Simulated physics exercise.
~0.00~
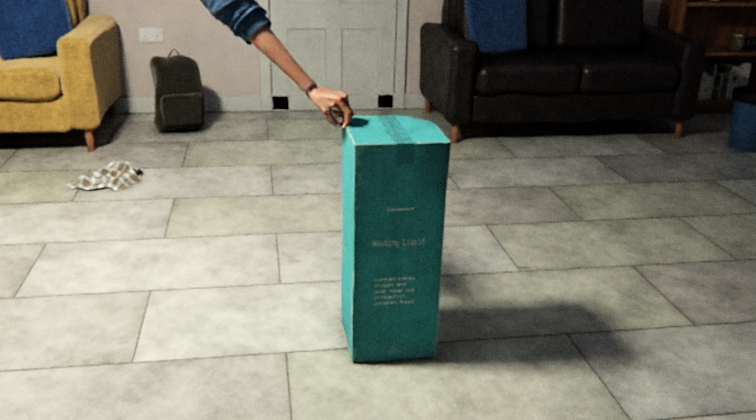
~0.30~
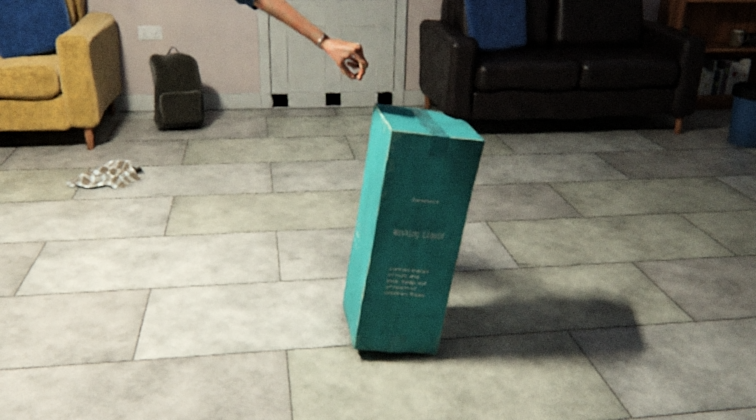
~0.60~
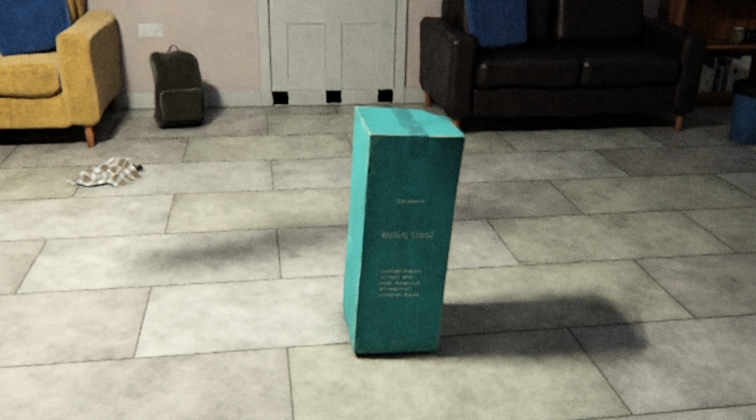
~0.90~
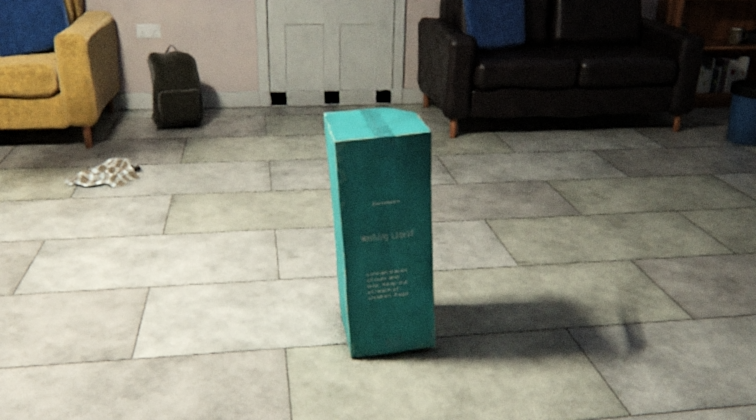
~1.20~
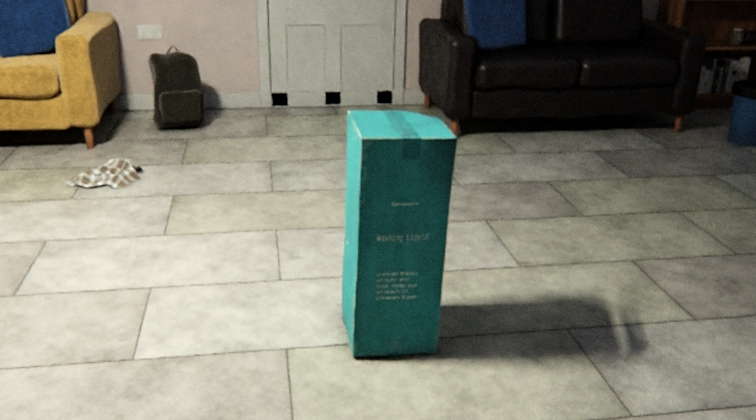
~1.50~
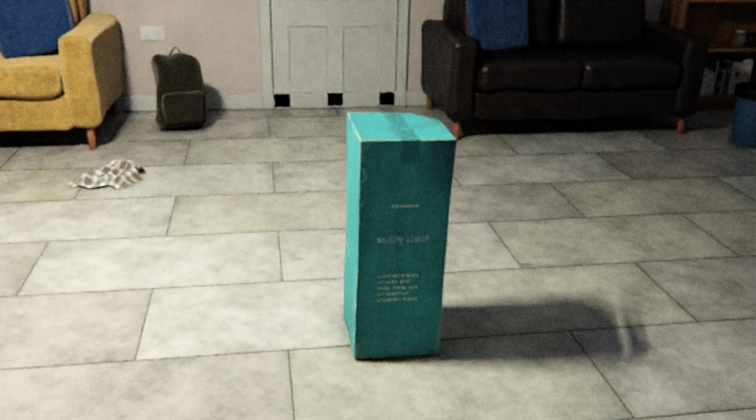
At first, a tall turquoise box stands upright on a grey tiled floor, with a hand reaching in from above to touch its top edge. The hand shoves the box, which tips to the right as the fingers come away and draw back. With the hand gone from view, the box rocks back to the left, swinging slightly past its starting position. It then shifts a little to the right again and settles. In the end, it stands still and upright on its base, in front of the yellow armchair, grey backpack and dark sofa.
